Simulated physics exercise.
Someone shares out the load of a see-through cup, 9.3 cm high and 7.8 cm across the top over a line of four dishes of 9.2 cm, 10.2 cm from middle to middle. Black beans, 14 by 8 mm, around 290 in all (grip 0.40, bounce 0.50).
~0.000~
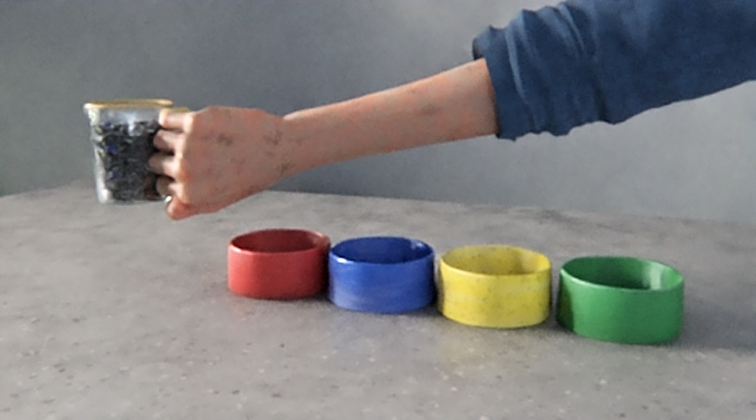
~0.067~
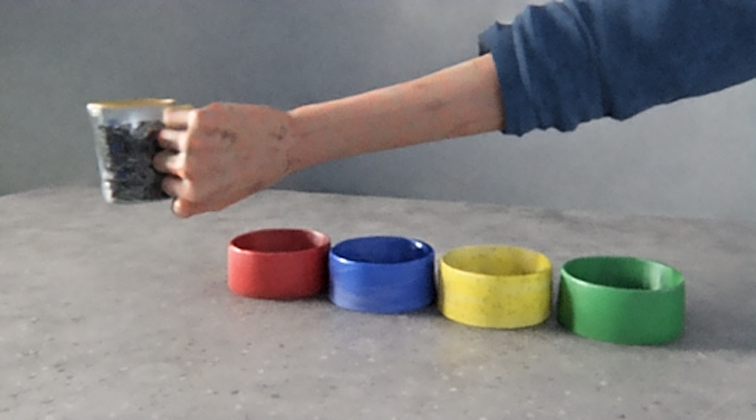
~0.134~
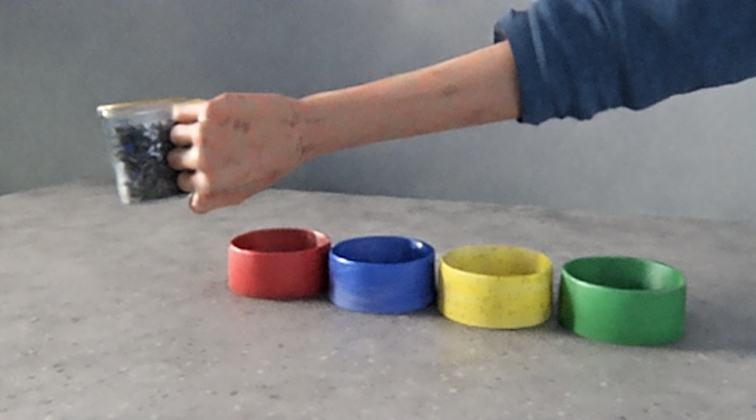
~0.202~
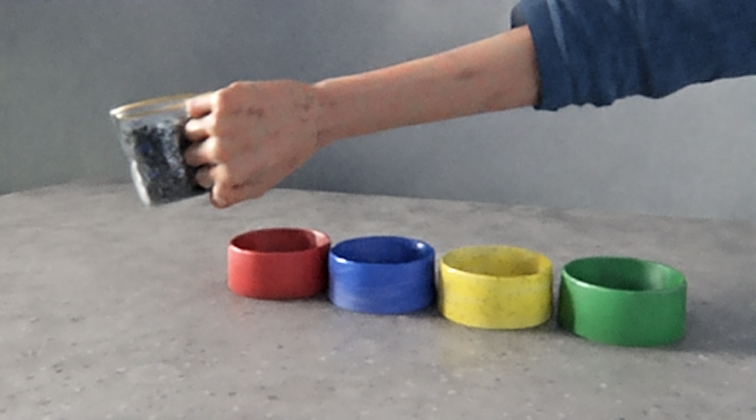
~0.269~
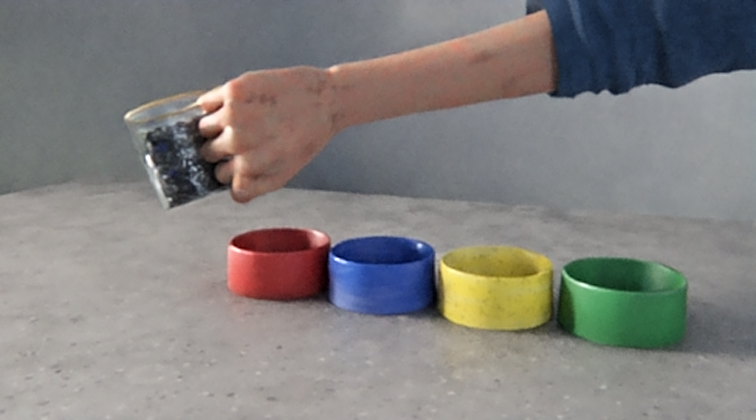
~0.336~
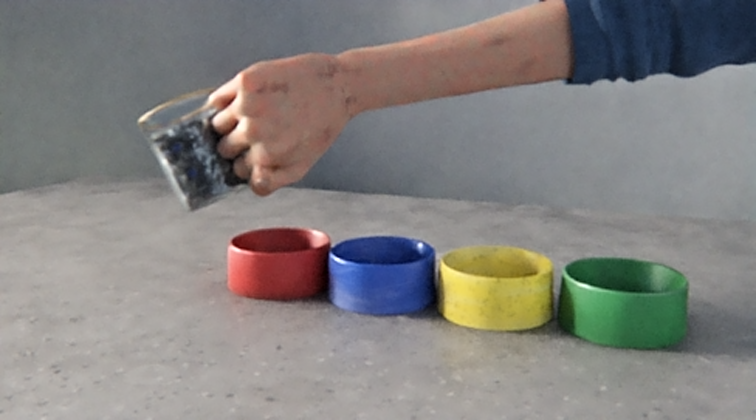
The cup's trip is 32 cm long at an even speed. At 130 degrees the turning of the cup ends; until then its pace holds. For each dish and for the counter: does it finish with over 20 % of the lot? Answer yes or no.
Red dish: No; blue dish: Yes; green dish: No; yellow dish: No; on the counter: No.
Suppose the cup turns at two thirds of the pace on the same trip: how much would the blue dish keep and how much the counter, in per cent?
Blue 90; counter 10.
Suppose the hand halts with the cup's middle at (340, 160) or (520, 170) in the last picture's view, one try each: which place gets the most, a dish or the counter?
The winner: Red; yellow.
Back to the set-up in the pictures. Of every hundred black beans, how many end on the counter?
Some 10 per cent.
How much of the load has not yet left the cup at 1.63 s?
About 0 per cent.
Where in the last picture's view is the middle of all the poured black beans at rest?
Near (386, 267).
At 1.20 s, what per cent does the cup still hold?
Some 85 per cent of the load.
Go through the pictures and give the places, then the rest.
Cup at (133, 151), tilt 0 degrees, lip at (97, 103), moved 0.0 cm; middle of the pieces at (138, 157); red dish at (280, 241); blue dish at (382, 250); yellow dish at (495, 261); green dish at (621, 272), in the first picture.
Cup at (138, 151), tilt 2 degrees, lip at (100, 104), moved 0.5 cm; middle of the pieces at (143, 157), in the second picture.
Cup at (151, 151), tilt 7 degrees, lip at (110, 108), moved 2.1 cm; middle of the pieces at (157, 156), in the third picture.
Cup at (167, 152), tilt 14 degrees, lip at (123, 113), moved 4.0 cm; middle of the pieces at (173, 157), in the fourth picture.
Cup at (183, 152), tilt 20 degrees, lip at (136, 119), moved 5.8 cm; middle of the pieces at (190, 157), in the fifth picture.
Cup at (200, 153), tilt 26 degrees, lip at (150, 126), moved 7.7 cm; middle of the pieces at (207, 157); red dish at (280, 240); blue dish at (382, 251); yellow dish at (496, 262); green dish at (624, 275). The cup turns about 95 degrees a second and travels 28 cm a second, in the sixth picture.
After 0.85 s, tilt 75 degrees; cup holds 100 %.
After 1.20 s, tilt 109 degrees; cup holds 85 %, blue 15 %.
After 1.63 s, tilt 130 degrees; cup holds 0 %, blue 95 %.
At rest (2.6 s), red 0 %, blue 90 %, green 0 %, yellow 0 %, counter 10 %.
